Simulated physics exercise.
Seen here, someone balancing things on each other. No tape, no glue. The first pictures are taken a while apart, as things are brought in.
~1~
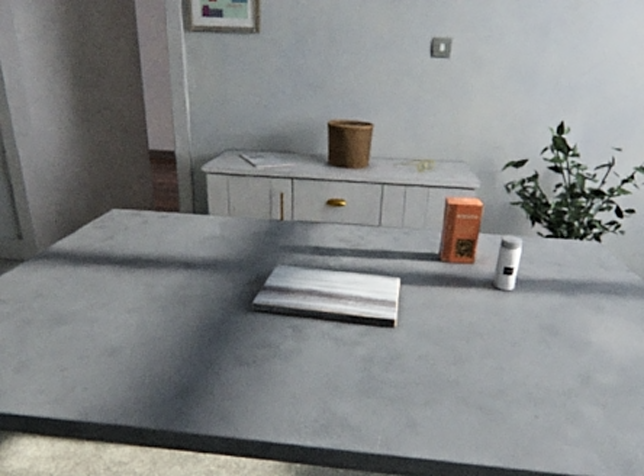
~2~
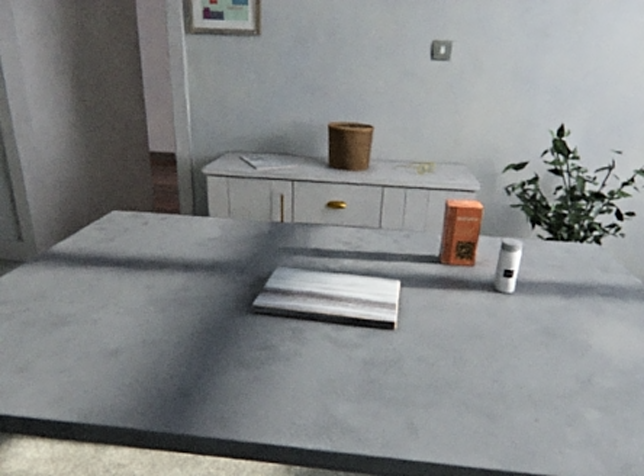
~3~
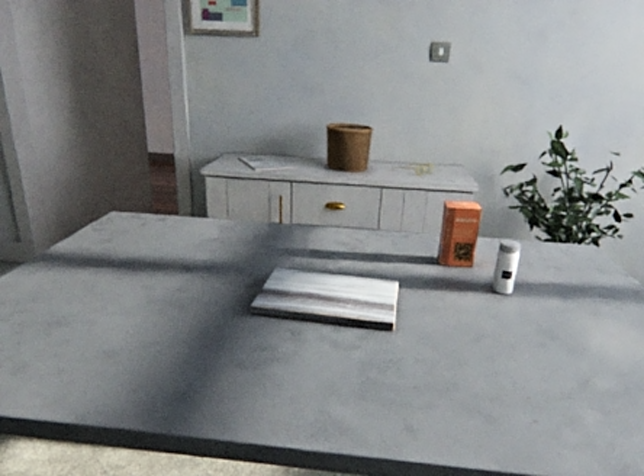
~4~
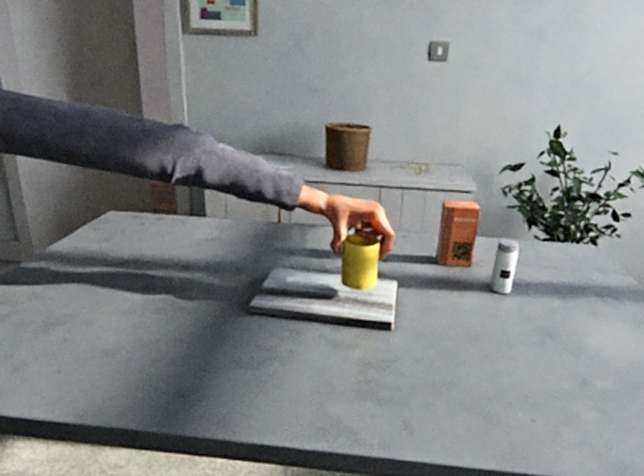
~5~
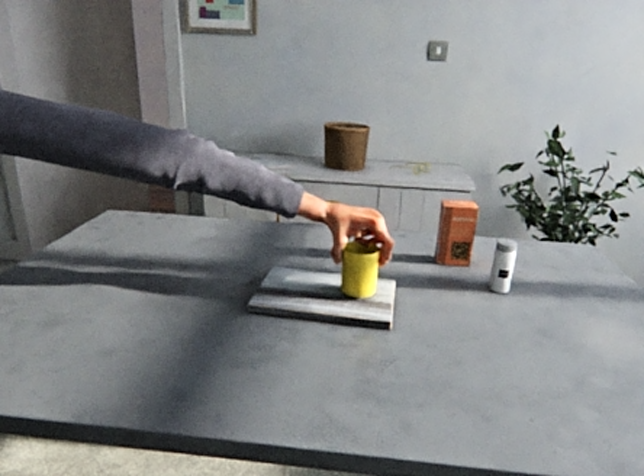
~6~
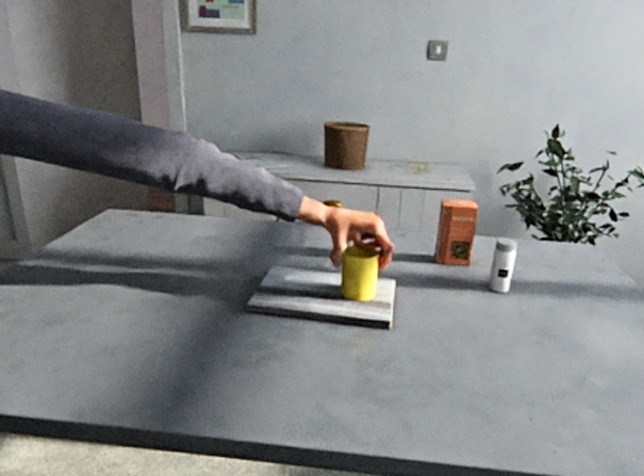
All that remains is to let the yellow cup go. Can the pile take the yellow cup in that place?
Outcome: The pile stays up.
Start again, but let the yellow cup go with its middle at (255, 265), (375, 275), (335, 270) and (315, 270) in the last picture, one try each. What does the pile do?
In the first case it comes apart; in the second case it stays up; in the third case it keeps its balance; in the fourth case it keeps its balance.
Then, 0.20 s on from there, no change.
Then, 0.60 s on from there, yellow cup resting near (359, 273).
In the end, all 4 unmoved. At the end, from the last picture's camera, yellow cup near (359, 273). The pile holds.
